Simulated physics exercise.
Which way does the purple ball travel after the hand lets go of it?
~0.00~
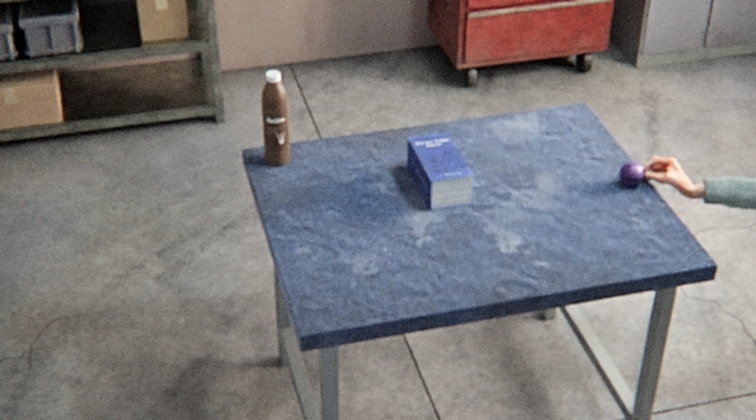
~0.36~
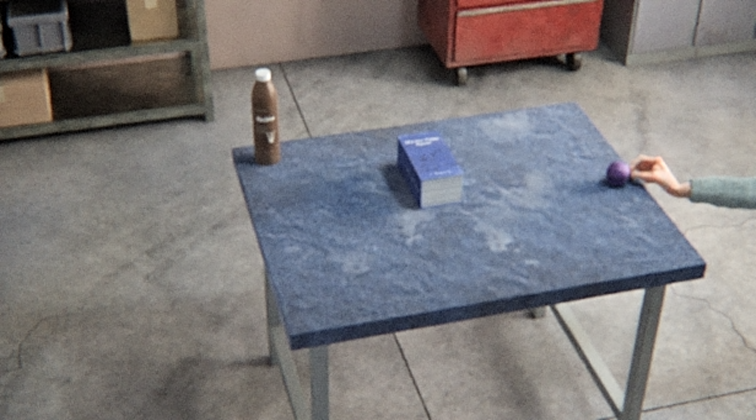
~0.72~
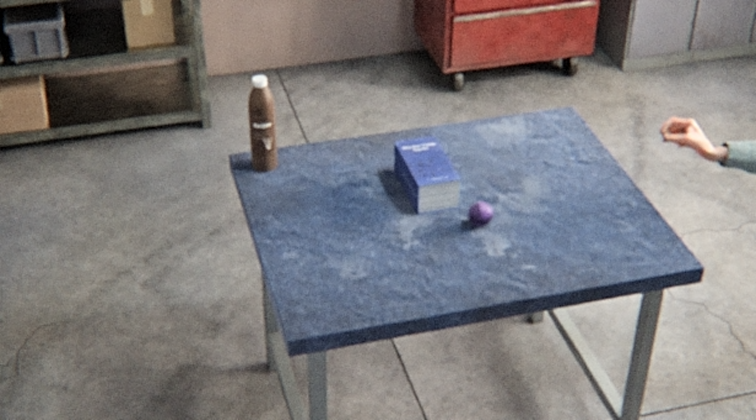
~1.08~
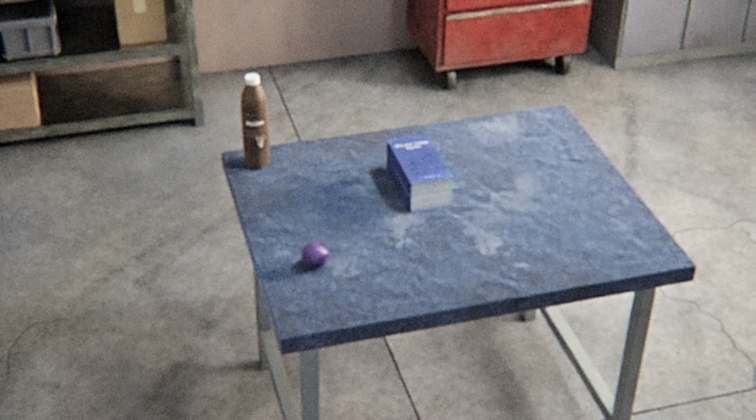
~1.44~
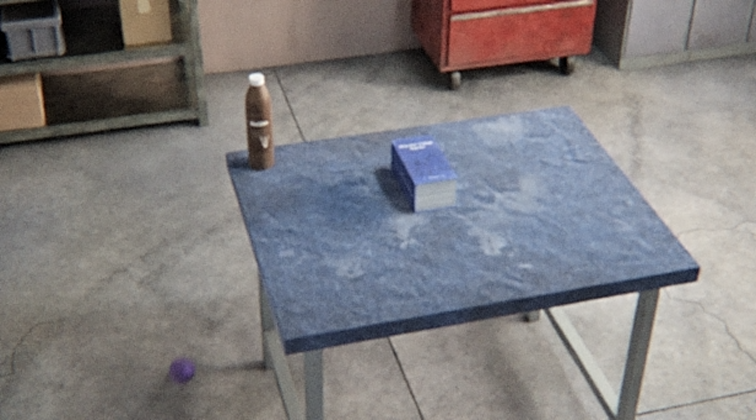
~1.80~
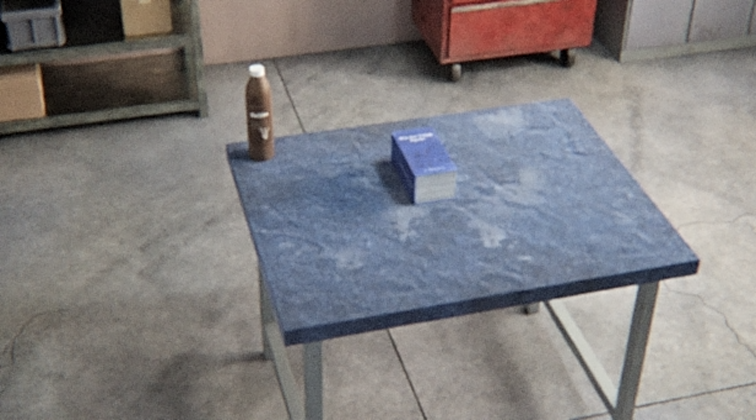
The purple ball travels to the left across the table top.
A purple ball, released by a hand at the right side of a blue table, rolls left across the top, passing in front of a blue book and a brown bottle, then drops off the table to the floor and is finally out of view.
